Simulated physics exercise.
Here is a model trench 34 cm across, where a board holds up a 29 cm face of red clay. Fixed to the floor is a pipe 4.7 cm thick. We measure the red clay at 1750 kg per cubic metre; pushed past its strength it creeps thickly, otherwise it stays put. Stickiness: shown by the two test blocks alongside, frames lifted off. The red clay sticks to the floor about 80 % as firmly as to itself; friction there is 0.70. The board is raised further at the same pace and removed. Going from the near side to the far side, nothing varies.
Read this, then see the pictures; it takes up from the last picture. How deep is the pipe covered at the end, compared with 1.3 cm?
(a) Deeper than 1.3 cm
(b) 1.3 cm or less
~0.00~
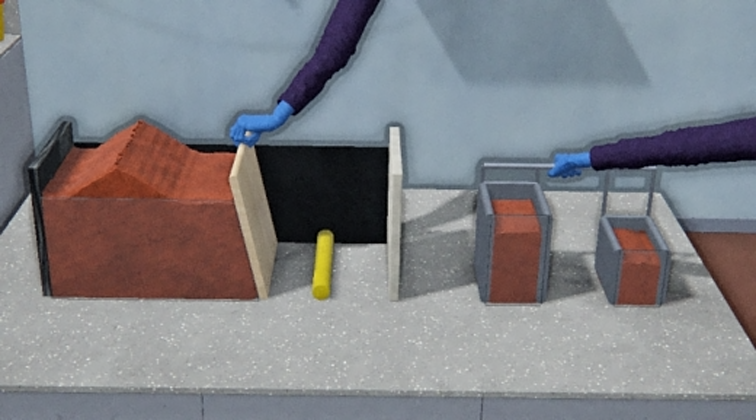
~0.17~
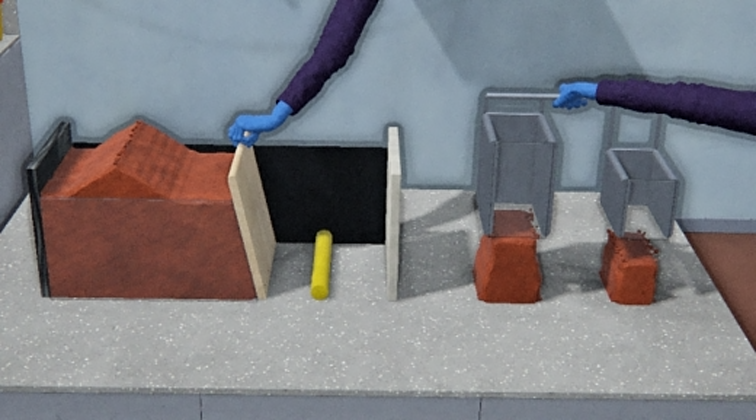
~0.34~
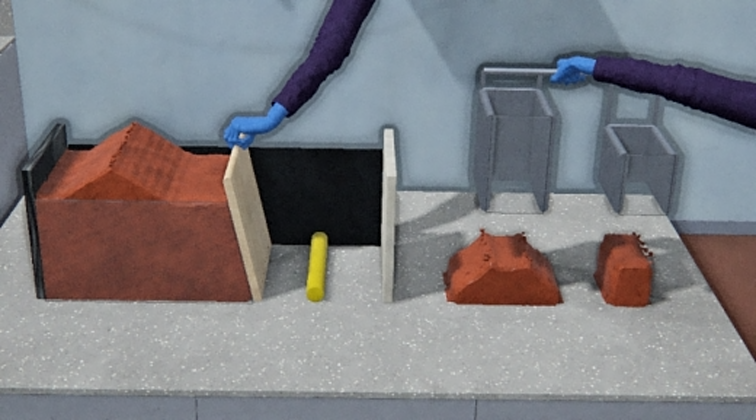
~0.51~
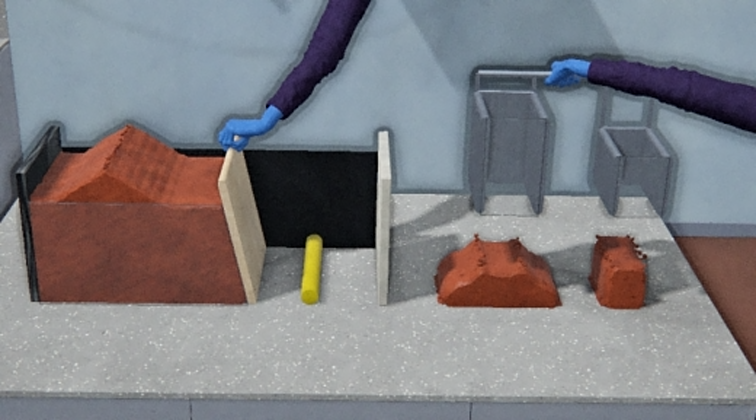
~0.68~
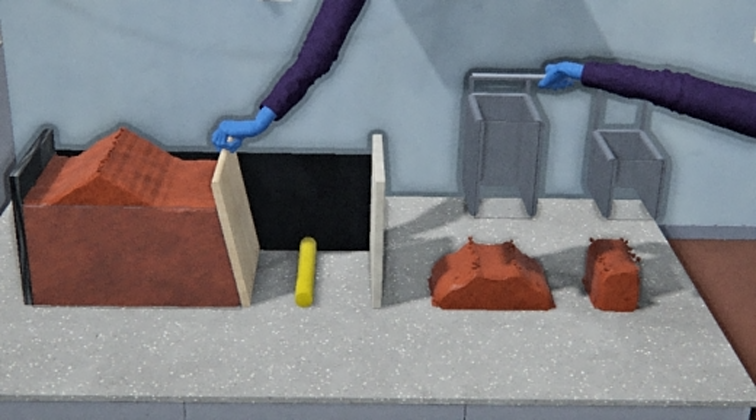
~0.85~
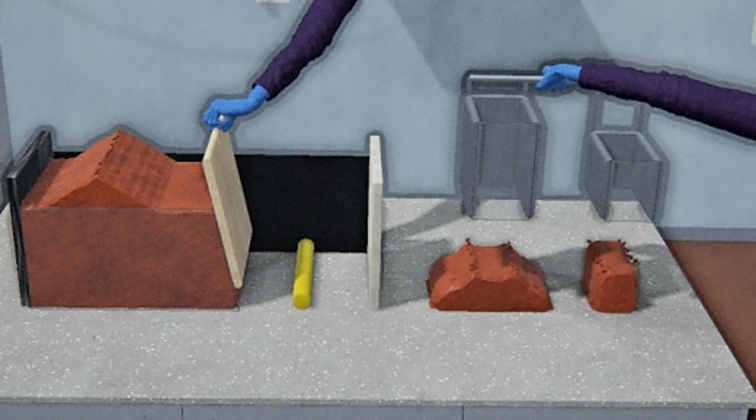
(a) Deeper than 1.3 cm.
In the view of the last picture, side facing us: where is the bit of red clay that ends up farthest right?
Position: Approx. (310, 283).
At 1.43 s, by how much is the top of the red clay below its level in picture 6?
About 8.0 centimetres.
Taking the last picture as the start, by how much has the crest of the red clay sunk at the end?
About 8.5 cm.
After 1.11 s, the fallen stuff reaches 8 % of the way across and nothing lies on the pipe.
After 1.43 s, the fallen stuff reaches 43 % of the way across and 5 mm lies on the pipe.
After 1.74 s, the fallen stuff reaches 54 % of the way across and 5.7 cm lies on the pipe.
After 2.05 s, the fallen stuff reaches 54 % of the way across and 5.7 cm lies on the pipe.
After 2.10 s, at the end, the fallen stuff reaches 54 % of the way across and 5.7 cm lies on the pipe.
